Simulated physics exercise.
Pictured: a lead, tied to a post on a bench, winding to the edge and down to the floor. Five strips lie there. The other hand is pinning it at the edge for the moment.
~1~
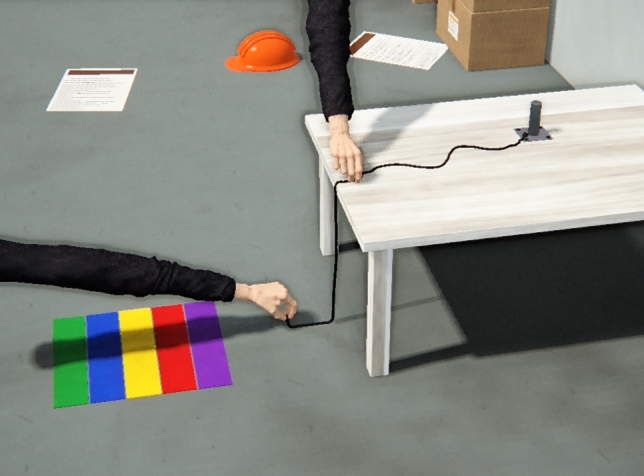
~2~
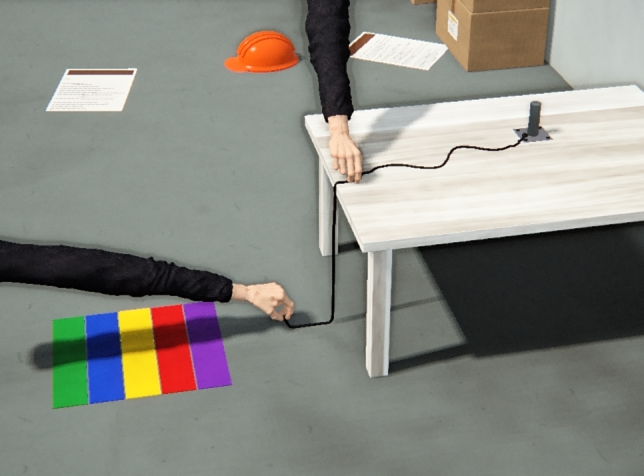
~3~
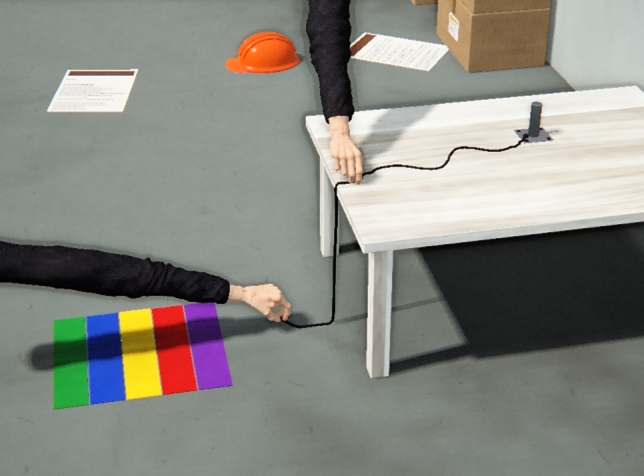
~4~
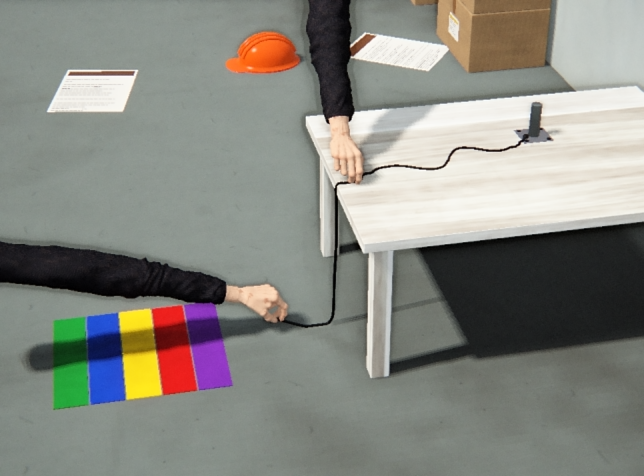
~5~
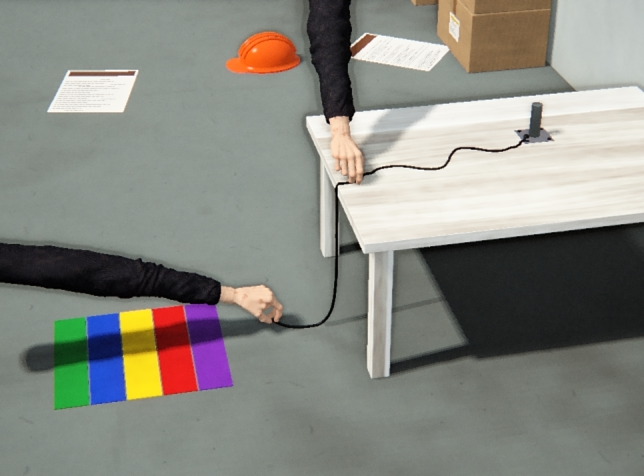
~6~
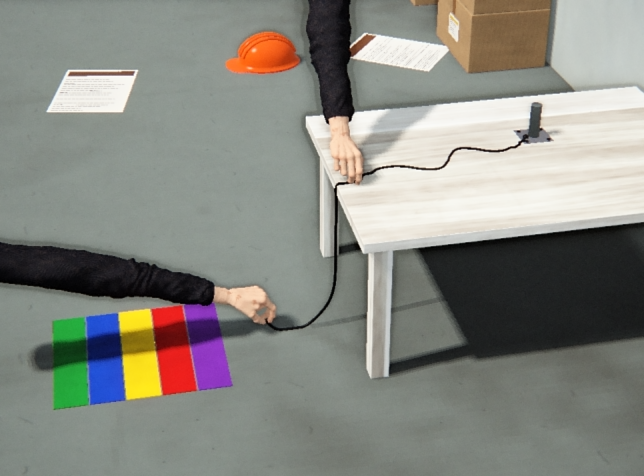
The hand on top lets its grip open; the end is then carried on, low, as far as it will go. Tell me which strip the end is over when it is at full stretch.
It is over the yellow strip.
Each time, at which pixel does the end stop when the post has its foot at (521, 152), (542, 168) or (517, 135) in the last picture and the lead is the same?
Estimated pixels per try: (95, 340); (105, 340); (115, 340).
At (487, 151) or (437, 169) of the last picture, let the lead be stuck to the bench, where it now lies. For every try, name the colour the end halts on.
Try one: Yellow. Try two: Red.
Early on, end near (188, 330); over red.
Midway, end near (153, 335); over yellow.
At the end of the slack, end near (132, 337); over yellow. Over yellow.
